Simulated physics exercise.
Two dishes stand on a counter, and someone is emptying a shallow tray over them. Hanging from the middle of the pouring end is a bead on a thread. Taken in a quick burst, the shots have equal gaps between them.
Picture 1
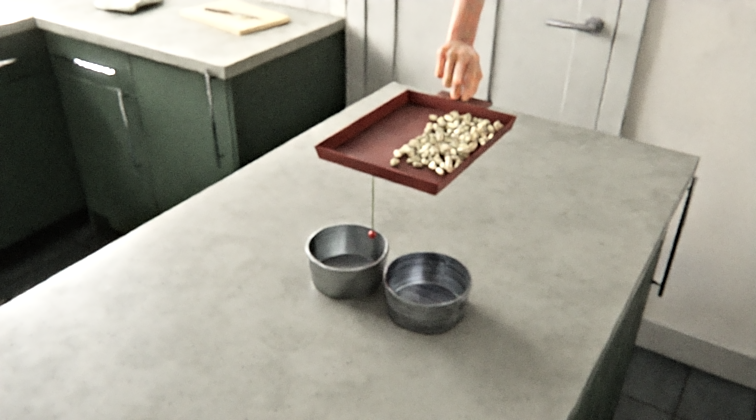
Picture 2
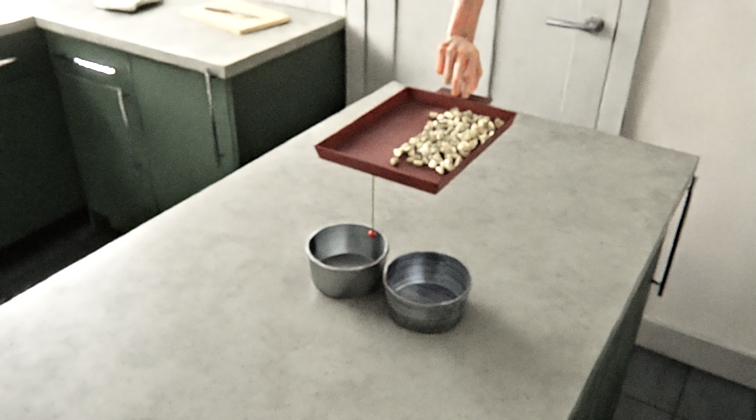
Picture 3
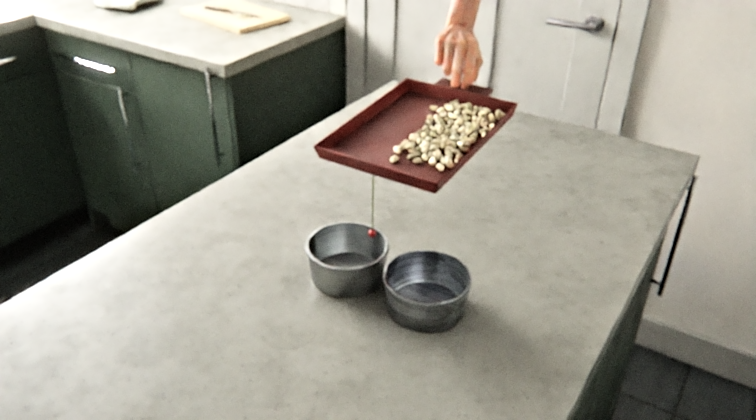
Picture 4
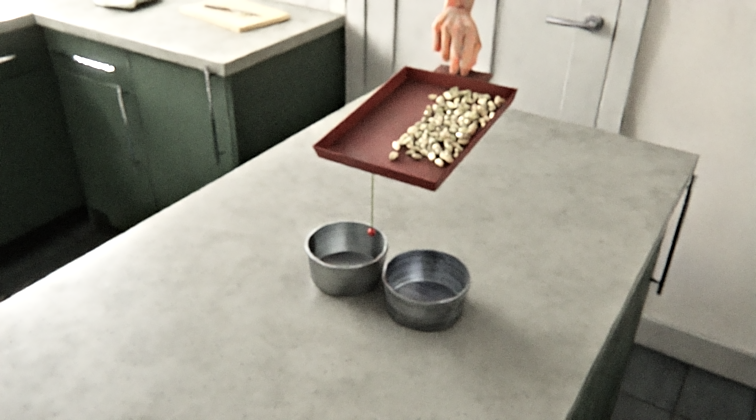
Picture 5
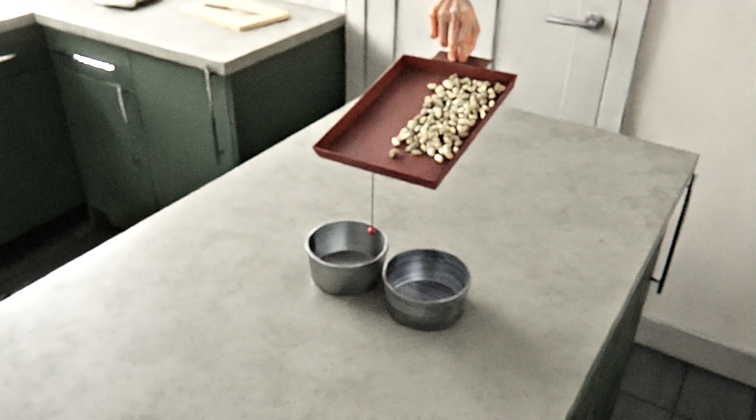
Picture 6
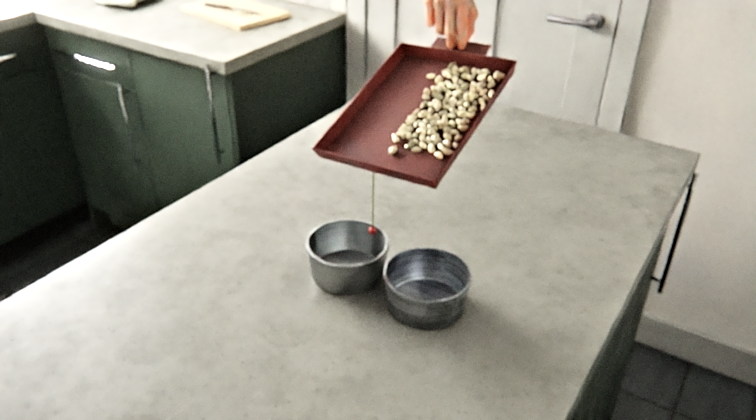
On a pale kitchen counter, two round metal dishes sit side by side beneath a shallow red tray with white beans heaped toward its right side and a red bead hanging on a thread. A hand gradually raises the tray's far end, steepening its slope, while the beans stay bunched together.
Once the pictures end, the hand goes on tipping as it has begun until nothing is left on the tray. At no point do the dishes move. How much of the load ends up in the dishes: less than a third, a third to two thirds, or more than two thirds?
A third to two thirds.
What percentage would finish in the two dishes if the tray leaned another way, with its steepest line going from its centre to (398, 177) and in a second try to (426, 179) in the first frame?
Around 80 percent for the first aim and around 90 percent for the second.
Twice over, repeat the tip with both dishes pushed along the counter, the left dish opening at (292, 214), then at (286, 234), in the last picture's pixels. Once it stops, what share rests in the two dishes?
The first try yields 40% and the second yields 80%.
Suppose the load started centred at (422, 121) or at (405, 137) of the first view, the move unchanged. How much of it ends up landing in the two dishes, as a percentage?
Roughly 60 per cent, then 50 per cent.
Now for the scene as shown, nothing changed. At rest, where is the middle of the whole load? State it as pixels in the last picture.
Around (334, 277), give or take.
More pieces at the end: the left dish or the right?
Noted: The left-placed one ends with more.
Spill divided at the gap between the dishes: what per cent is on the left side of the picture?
It comes to near 90 percent of the spill.
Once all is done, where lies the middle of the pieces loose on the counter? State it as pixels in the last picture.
It centres at roughly (307, 295).
Shortly afterwards, tray tipped steeply; all but a few on the tray; only a few in the air.
Next, tray tipped past a quarter turn; the bulk on the tray; only a few in the right dish; a little in the left dish; a little outside both; a little in the air.
Some moments later, tray tipped past a quarter turn; a little in the right dish; near half in the left dish; near half outside both.
In the end, tray tipped past a quarter turn; a little in the right dish; near half in the left dish; near half outside both.
